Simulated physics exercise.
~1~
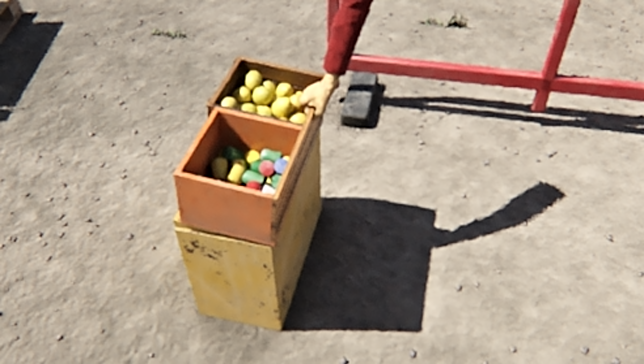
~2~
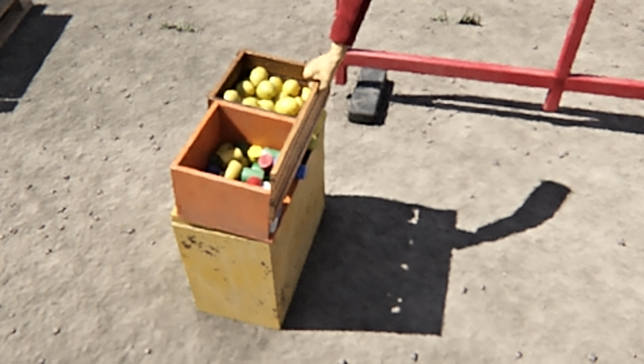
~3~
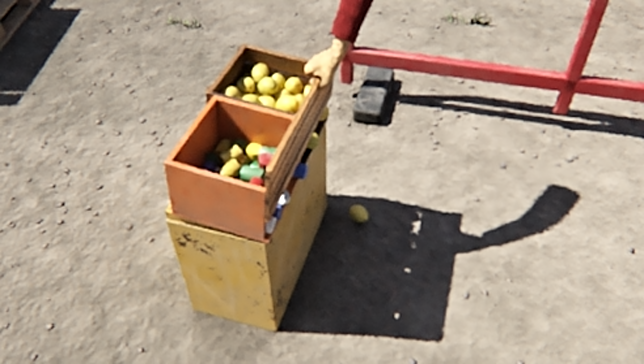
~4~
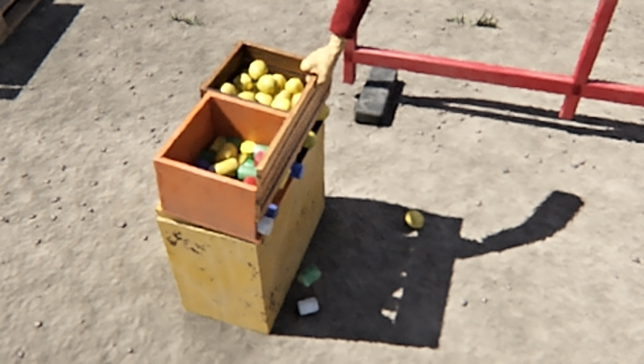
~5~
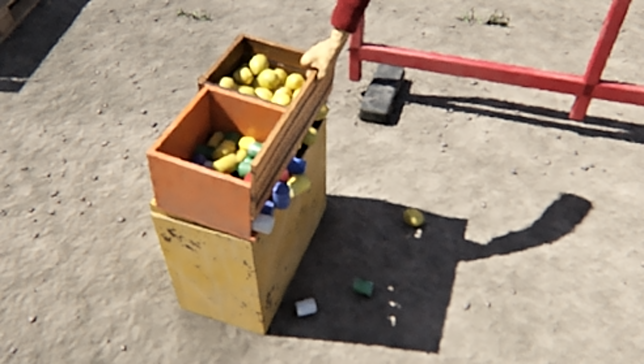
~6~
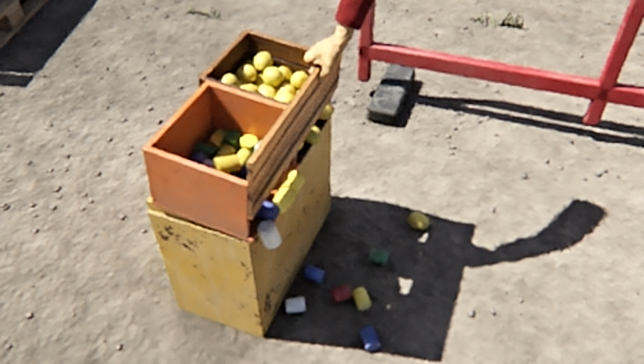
A red-sleeved hand lifts the long gate on the right side of two open bins, which stand on a yellow base on sunlit, dusty ground, seen from above as the view drifts slightly. The farther wooden bin holds yellow fruit, and the nearer orange bin holds small jars of several colours, with a red rail behind. As the gap opens under the gate, one yellow fruit drops out and rolls to the right. Two jars, green and white, then fall into the shadow. More jars follow, blue, red and yellow, and they end scattered on the ground, while both bins remain well filled.
